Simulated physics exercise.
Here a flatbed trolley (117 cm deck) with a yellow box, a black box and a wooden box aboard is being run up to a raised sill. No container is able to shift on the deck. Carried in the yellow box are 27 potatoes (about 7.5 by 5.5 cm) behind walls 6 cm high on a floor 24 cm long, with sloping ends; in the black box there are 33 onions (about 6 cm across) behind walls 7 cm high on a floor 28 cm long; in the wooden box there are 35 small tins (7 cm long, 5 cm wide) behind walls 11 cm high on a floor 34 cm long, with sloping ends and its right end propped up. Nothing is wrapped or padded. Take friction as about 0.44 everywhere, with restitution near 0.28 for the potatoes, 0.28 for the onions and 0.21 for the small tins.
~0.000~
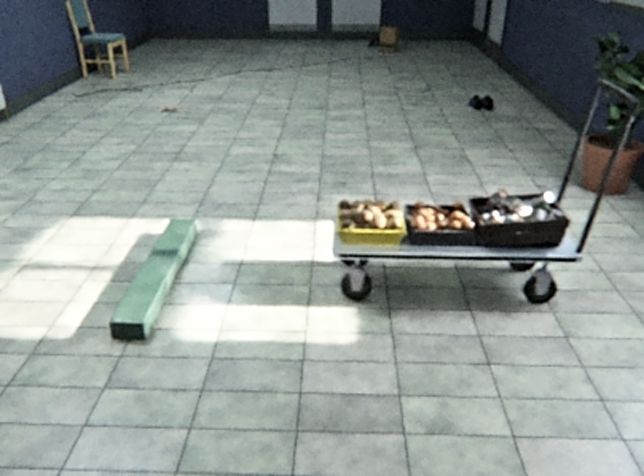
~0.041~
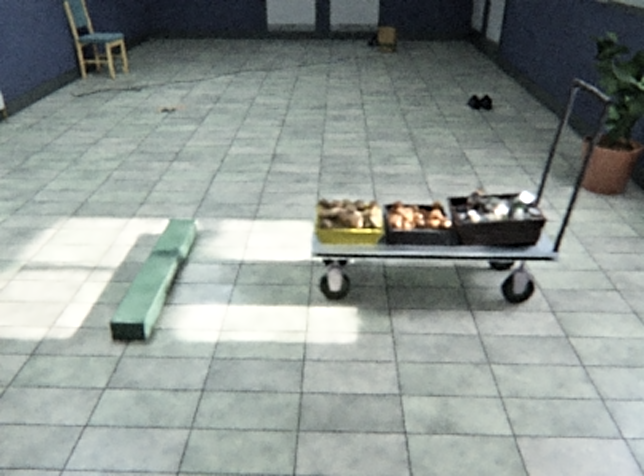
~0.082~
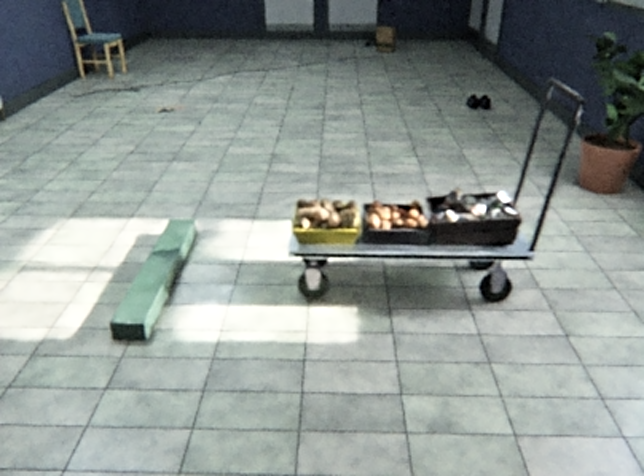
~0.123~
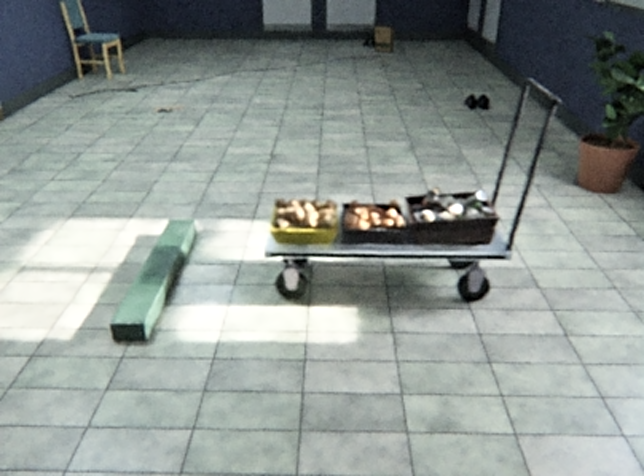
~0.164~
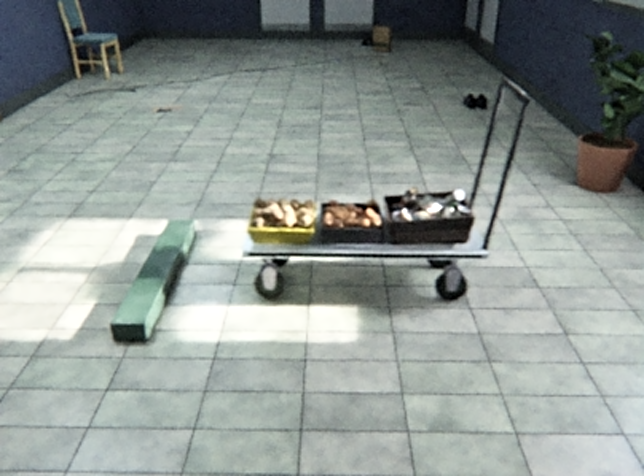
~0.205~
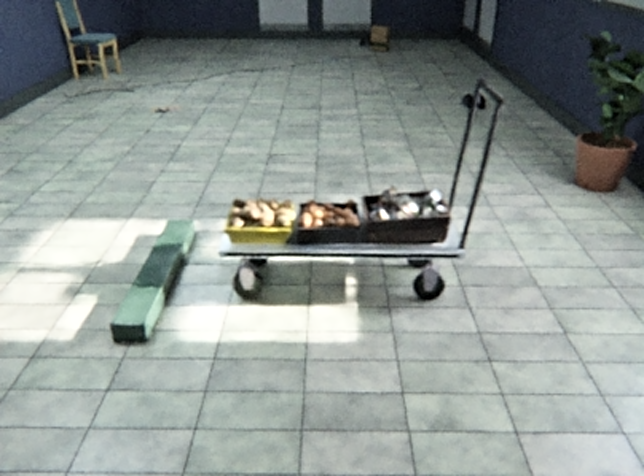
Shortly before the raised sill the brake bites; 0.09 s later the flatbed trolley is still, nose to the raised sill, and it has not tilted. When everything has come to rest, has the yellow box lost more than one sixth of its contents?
I'd say the outflow rises past a sixth of the load.
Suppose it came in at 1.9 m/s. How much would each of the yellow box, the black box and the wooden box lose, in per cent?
Yellow box 20 %, black box 20 %, wooden box 10 %.
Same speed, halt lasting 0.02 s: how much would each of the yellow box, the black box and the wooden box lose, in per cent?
That way you'd get yellow box at 50, black box at 40, and wooden box at 30 percent.
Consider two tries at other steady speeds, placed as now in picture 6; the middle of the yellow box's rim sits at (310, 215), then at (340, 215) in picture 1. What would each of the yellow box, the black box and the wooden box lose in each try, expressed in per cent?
Losses in order of the tries would be yellow box 0 and 20 %, black box 0 and 20 %, wooden box 0 and 10 %.
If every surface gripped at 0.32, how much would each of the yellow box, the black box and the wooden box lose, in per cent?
You'd see yellow box shed 40 percent, black box shed 40 percent, and wooden box shed 20 percent.
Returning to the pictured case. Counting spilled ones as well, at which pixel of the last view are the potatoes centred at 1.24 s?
I'd put the middle close to (176, 224).
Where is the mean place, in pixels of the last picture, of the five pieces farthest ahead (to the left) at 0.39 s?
Around (163, 208) in pixels.
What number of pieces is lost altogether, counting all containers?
Pieces: Around 30.
After 0.29 s, braking starts.
After 0.39 s, 1 of 27 out of the yellow box, 3 of 33 out of the black box and 0 of 35 out of the wooden box.
After 0.51 s, 6 of 27 out of the yellow box, 8 of 33 out of the black box and 3 of 35 out of the wooden box.
After 0.74 s, 10 of 27 out of the yellow box, 12 of 33 out of the black box and 6 of 35 out of the wooden box.
Final count (at 1.24 s), 10 of 27 out of the yellow box, 12 of 33 out of the black box and 6 of 35 out of the wooden box. Asked share, 10 of 27, 37 per cent.
